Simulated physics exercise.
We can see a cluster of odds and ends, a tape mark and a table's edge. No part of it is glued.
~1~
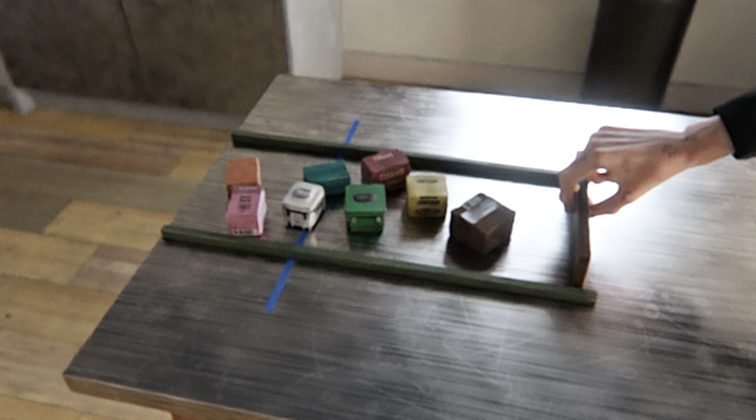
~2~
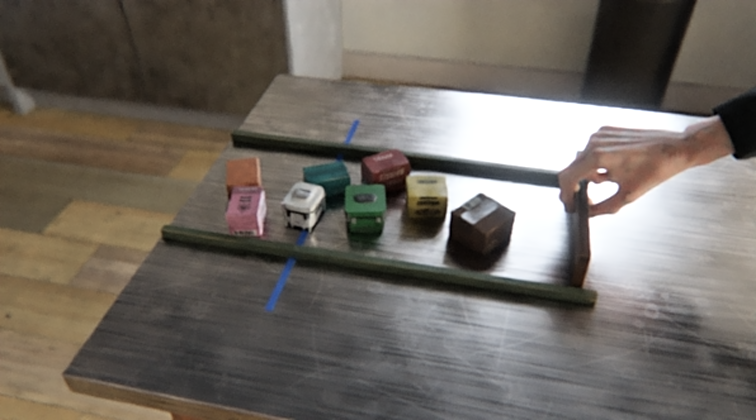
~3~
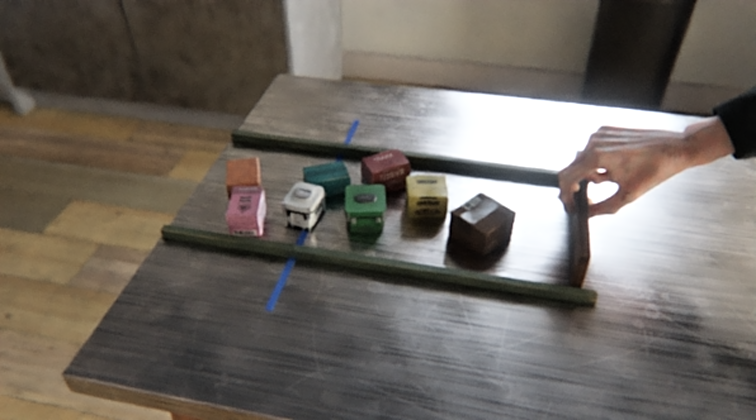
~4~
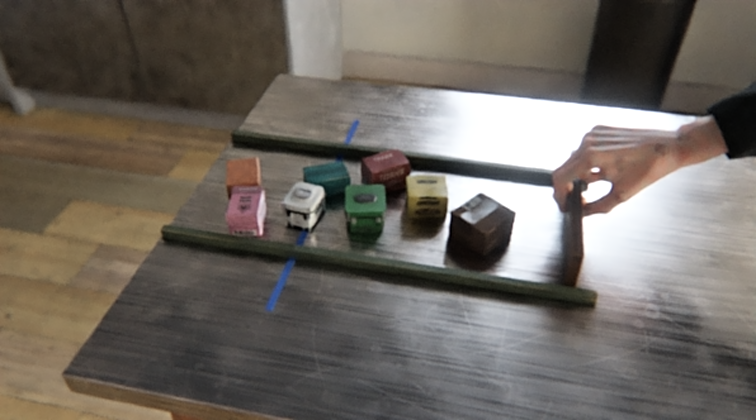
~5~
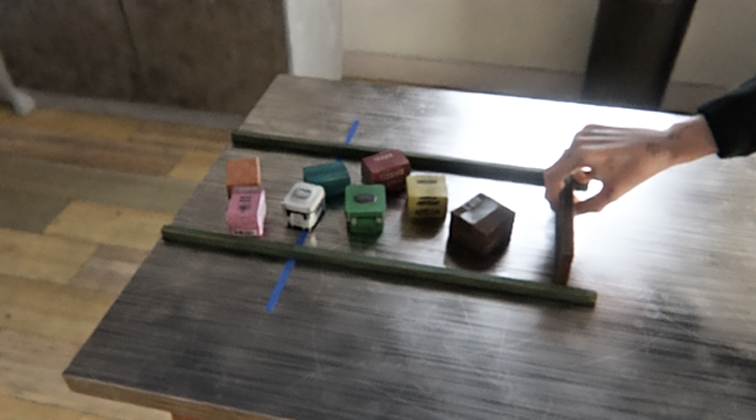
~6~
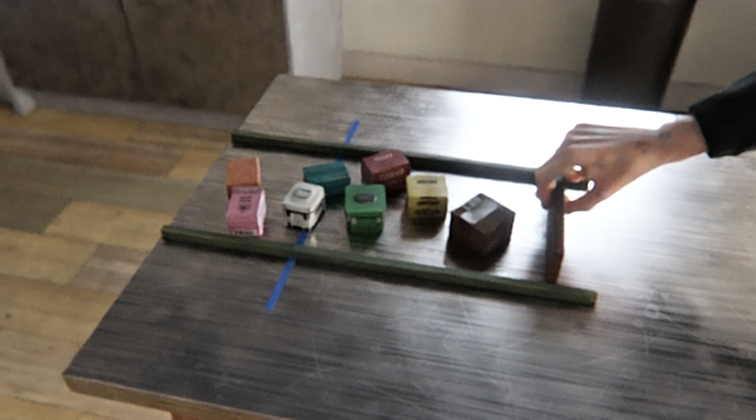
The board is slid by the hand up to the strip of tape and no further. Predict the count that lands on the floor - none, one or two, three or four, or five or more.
The pieces that drop number zero in all.
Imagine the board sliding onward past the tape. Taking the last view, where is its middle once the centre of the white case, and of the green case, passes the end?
Middle: Roughly (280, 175); roughly (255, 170).
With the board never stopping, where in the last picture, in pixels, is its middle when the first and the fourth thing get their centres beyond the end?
Pixels in order: Roughly (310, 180), roughly (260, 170).
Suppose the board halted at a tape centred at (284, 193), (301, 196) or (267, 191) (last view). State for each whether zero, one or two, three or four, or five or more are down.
Taking the tapes one at a time, the count is just one or two, then 1 or 2, then 3 or 4.
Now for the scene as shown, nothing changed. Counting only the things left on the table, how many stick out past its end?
The figure is 1.
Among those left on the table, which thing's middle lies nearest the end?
Nearest at the end: The pink box.
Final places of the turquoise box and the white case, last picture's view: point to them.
The first one ends at (272, 167), the second at (216, 197).
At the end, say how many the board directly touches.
3.
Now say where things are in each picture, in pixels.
In the first frame, orange block (244, 178); pink box (247, 211); white case (305, 206); board (579, 215); tape (321, 198).
In the second frame, pink box (247, 211); brown box (482, 223).
In the third frame, white case (305, 206); yellow box (427, 196).
In the fourth frame, orange block (244, 179); board (573, 215).
In the fifth frame, pink box (247, 211); green case (366, 208).
In the sixth frame, orange block (244, 179); pink box (247, 211); white case (305, 206); board (555, 212); tape (321, 198).
Soon after, none off yet; orange block at rest near (244, 179); pink box at rest near (247, 211); white case at rest near (305, 206).
In the end, the number that fall off is zero.
